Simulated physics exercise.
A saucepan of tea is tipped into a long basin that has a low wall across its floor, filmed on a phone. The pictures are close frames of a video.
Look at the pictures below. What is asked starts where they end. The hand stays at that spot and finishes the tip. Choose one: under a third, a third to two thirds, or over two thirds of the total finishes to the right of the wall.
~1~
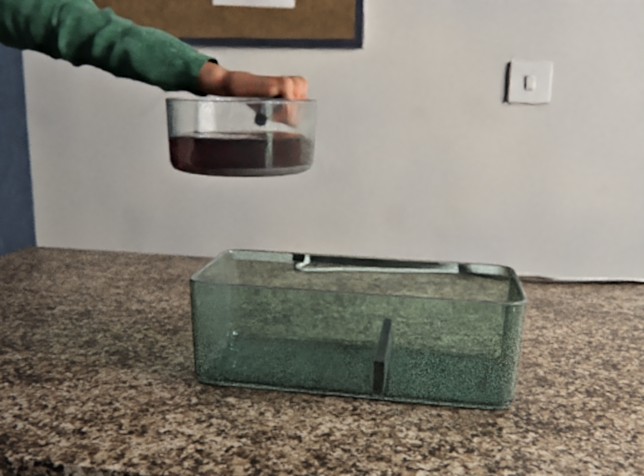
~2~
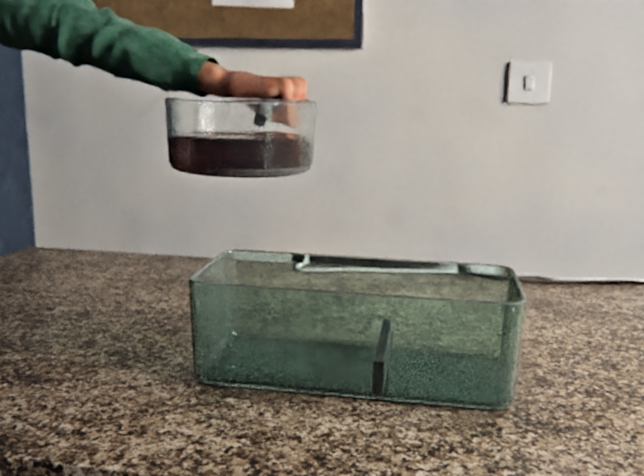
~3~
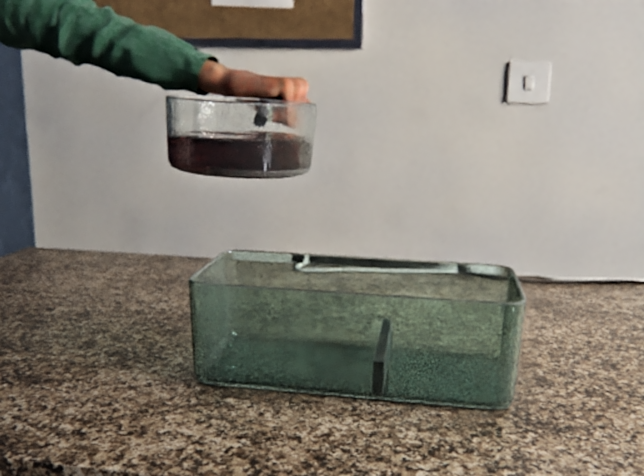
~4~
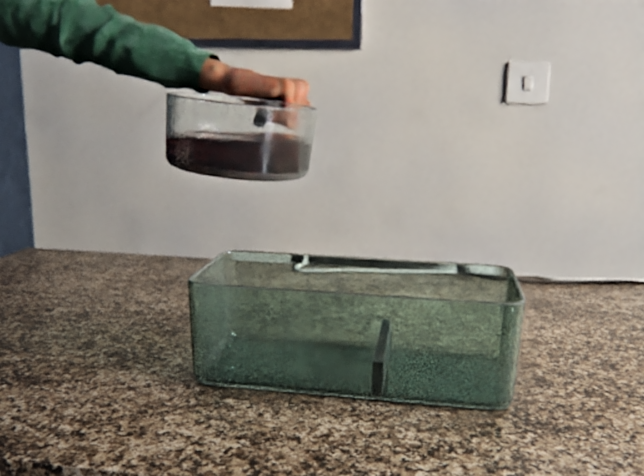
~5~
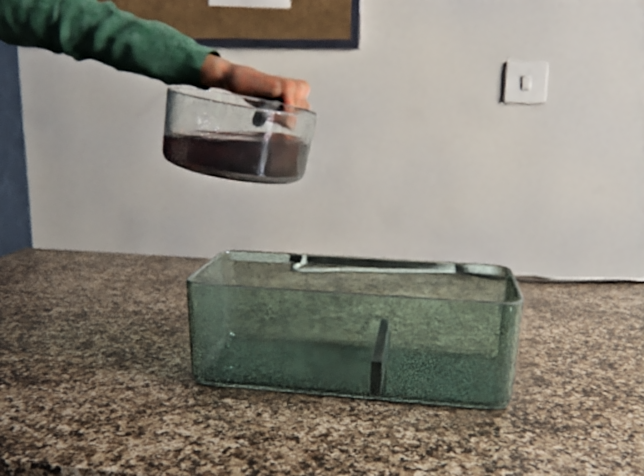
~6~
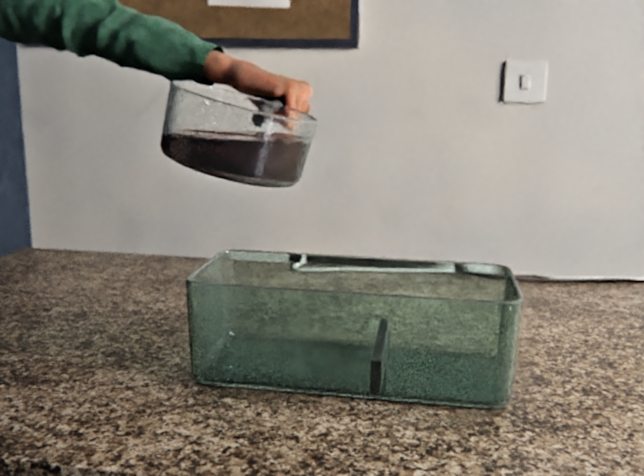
Under a third finishes to the right of the wall.
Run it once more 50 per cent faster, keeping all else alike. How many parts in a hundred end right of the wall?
It comes to near 5 per cent.
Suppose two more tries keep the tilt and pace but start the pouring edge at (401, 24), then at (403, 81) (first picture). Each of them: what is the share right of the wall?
First try 90 %, second try 90 %.
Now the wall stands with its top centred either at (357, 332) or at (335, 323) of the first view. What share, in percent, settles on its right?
In turn some 40 and 65 in a hundred.
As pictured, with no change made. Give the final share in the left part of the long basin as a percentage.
90 %.
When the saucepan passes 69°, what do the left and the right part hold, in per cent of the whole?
On the left 10 %, on the right 0 %.
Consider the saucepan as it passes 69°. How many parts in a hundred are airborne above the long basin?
About 30 per cent.
A moment on, the saucepan is tipped part way and 59 per cent is still to pour, 12 is left of the wall and 0 right of it.
Next, the saucepan is tipped right over and 8 per cent is still to pour, 77 is left of the wall and 6 right of it.
Then the saucepan is tipped right over and 0 per cent is still to pour, 91 is left of the wall and 9 right of it.
Later the saucepan is tipped right over and 0 per cent is still to pour, 90 is left of the wall and 9 right of it.
Finally, 90 per cent lies left of the wall, 9 right of it and 1 outside.
